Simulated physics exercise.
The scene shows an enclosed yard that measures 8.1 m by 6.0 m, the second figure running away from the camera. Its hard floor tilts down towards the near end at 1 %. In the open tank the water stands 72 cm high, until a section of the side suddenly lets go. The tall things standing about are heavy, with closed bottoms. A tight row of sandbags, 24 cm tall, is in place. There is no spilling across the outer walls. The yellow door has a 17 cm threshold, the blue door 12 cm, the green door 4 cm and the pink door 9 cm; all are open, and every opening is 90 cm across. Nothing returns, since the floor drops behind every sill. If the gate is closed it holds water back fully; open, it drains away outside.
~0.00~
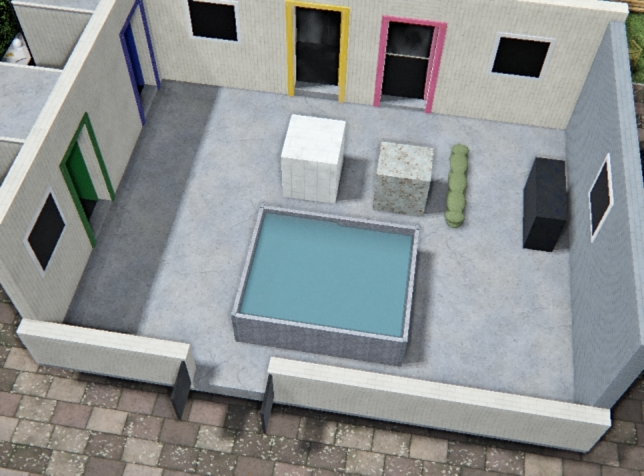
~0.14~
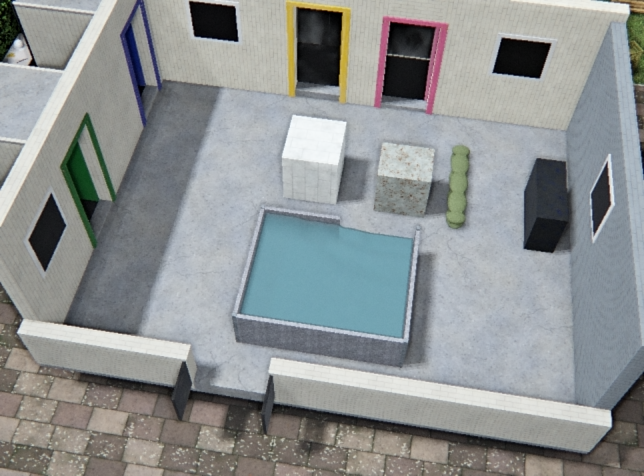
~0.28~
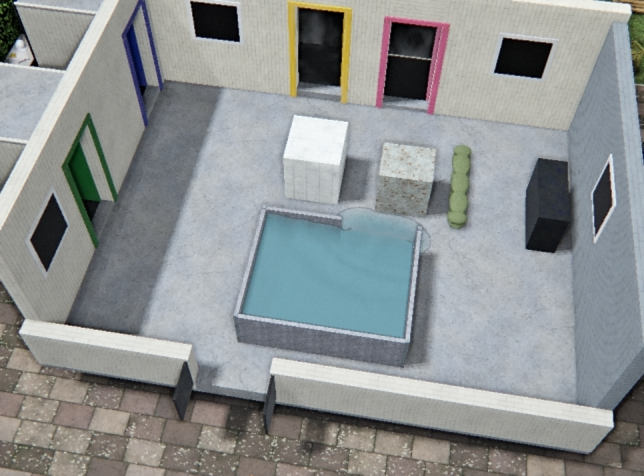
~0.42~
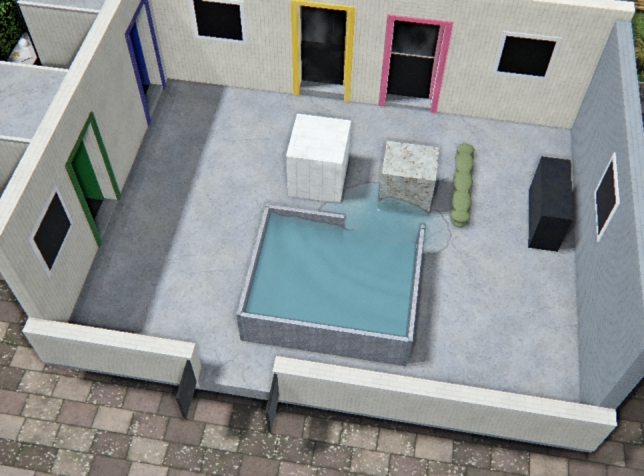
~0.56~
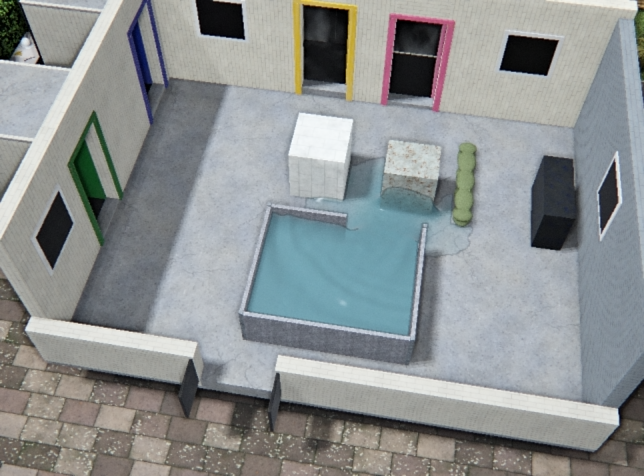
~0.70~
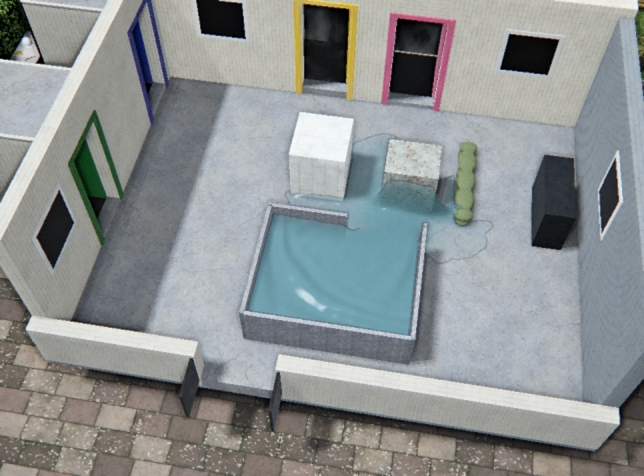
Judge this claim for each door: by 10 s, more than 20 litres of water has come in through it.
Verdicts: The yellow door, false; the blue door, false; the green door, true; the pink door, true.
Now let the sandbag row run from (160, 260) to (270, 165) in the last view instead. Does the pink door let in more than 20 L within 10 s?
At pink, compared with that limit: Limit exceeded.
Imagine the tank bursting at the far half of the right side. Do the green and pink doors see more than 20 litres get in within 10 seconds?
Lab note: Vs limit, green door inside limit; pink door inside limit.
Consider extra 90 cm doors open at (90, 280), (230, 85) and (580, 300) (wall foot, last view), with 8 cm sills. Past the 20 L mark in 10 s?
First doorway falls short, second falls short, third gets there.
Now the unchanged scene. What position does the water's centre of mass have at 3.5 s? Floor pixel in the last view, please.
I'd say somewhere around (375, 244).
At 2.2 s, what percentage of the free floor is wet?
Wet share: About 40 %.
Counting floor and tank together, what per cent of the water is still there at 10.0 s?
Around 90 percent of the water.
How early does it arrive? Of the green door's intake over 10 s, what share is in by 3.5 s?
I'd put it at about 20 per cent by that point.
After 1.4 s water covers 20 % of the floor and is deepest (58 cm) near (395, 220); yellow door 9 cm at the sill, 0 L in, blue door not reached, green door not reached, pink door 9 cm at the sill, 1 L in.
After 2.2 s water covers 40 % of the floor and is deepest (44 cm) near (395, 220); yellow door 11 cm at the sill, 0 L in, blue door not reached, green door not reached, pink door 24 cm at the sill, 28 L in.
After 3.5 s water covers 70 % of the floor and is deepest (30 cm) near (395, 220); yellow door 7 cm at the sill, 0 L in, blue door 3 cm at the sill, 0 L in, green door 9 cm at the sill, 17 L in, pink door 19 cm at the sill, 120 L in.
After 6.0 s water covers 90 % of the floor and is deepest (20 cm) near (395, 220); yellow door 5 cm at the sill, 0 L in, blue door 6 cm at the sill, 0 L in, green door 8 cm at the sill, 69 L in, pink door 12 cm at the sill, 182 L in.
After 10.0 s water covers 95 % of the floor and is deepest (16 cm) near (539, 418); yellow door 5 cm at the sill, 0 L in, blue door 7 cm at the sill, 0 L in, green door 7 cm at the sill, 99 L in, pink door 7 cm at the sill, 189 L in.
